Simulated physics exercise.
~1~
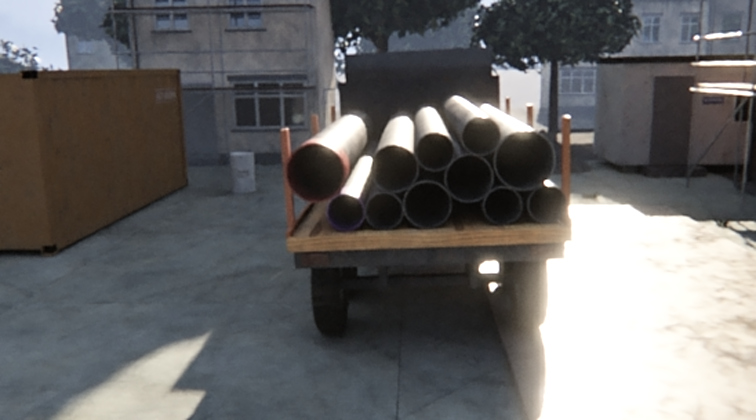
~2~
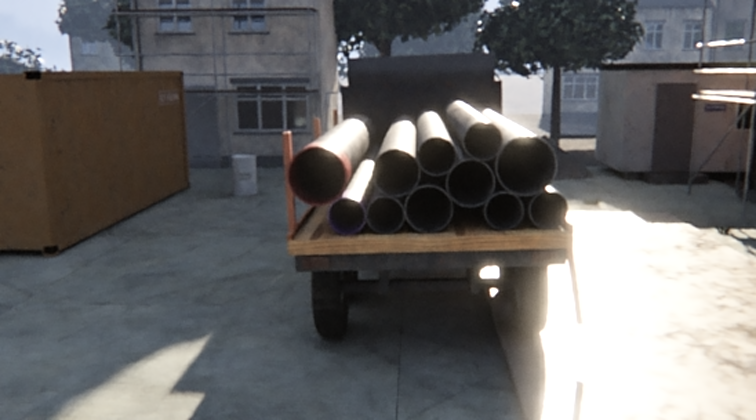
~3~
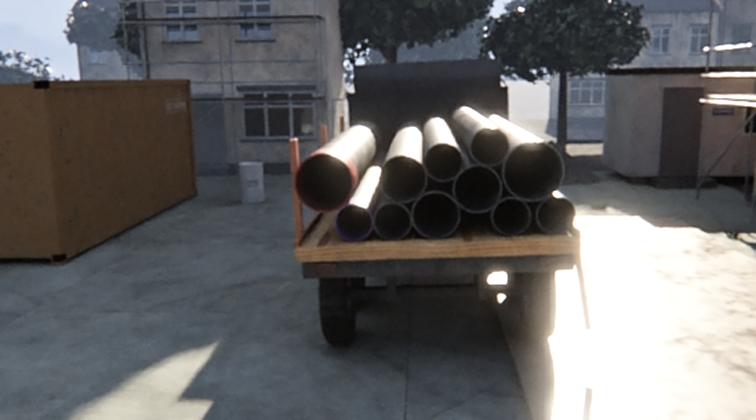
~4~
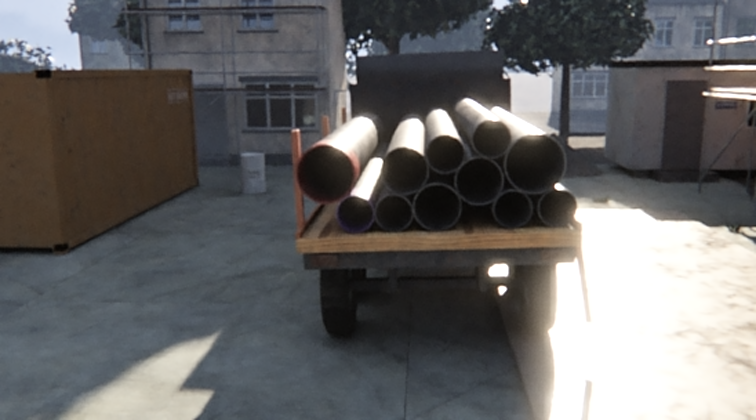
Right-hand posts swinging out and down on a parked flatbed lorry, while its stacked dark pipes stay put on the deck.
